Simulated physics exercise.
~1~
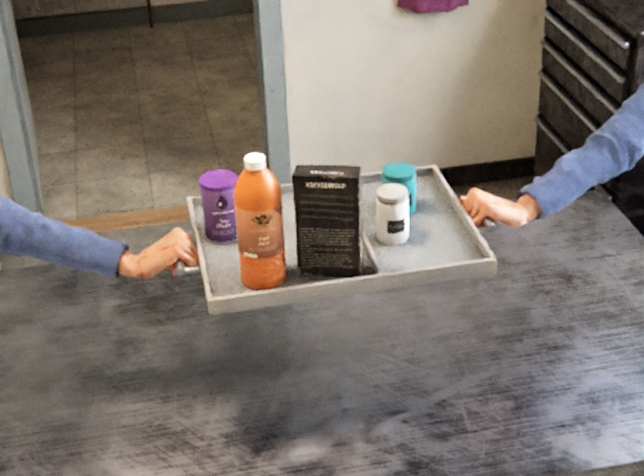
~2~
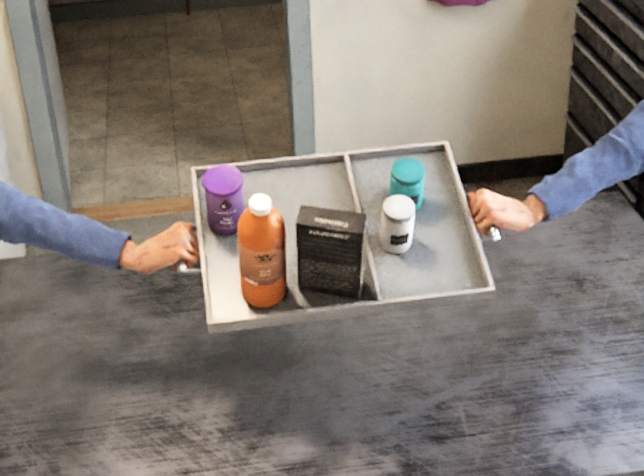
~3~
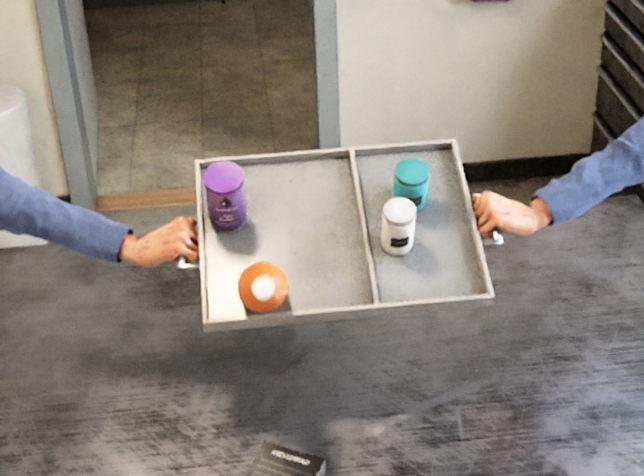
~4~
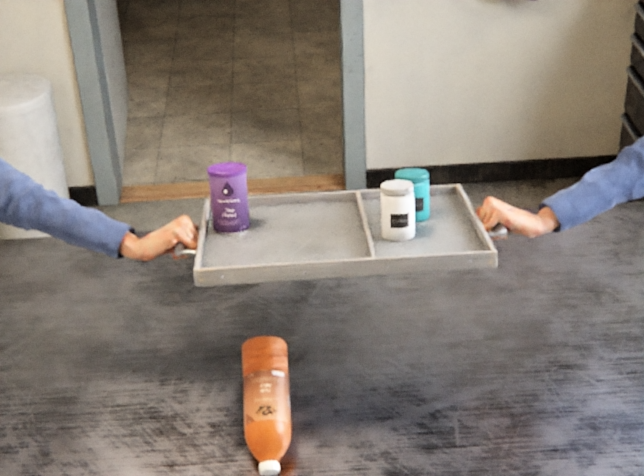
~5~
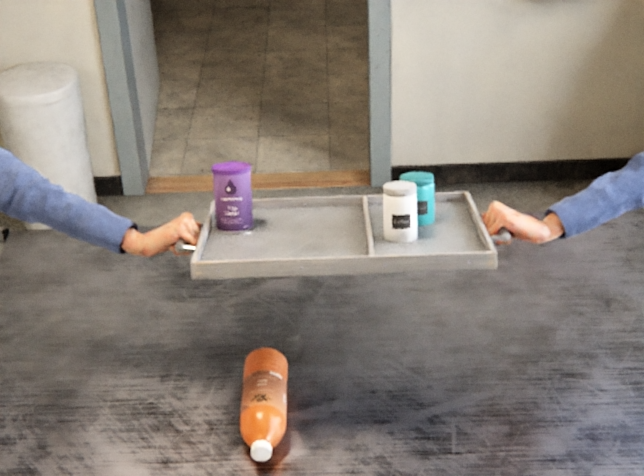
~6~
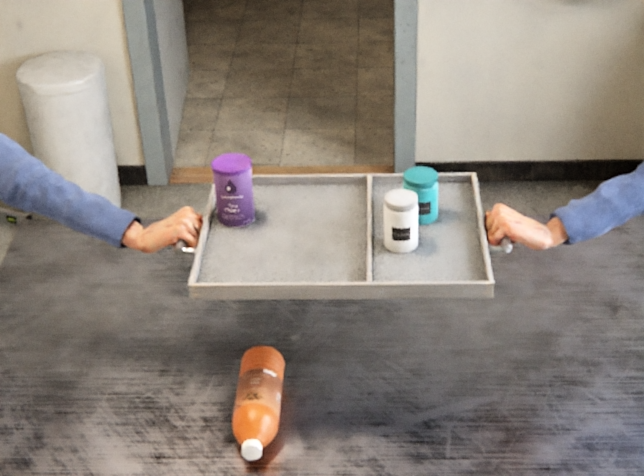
A tray held by two hands tipped steeply toward the viewer, sending a black packet and then an orange bottle off the near edge, before it tilted back the other way with the purple tin, white jar and turquoise jar still standing on it.
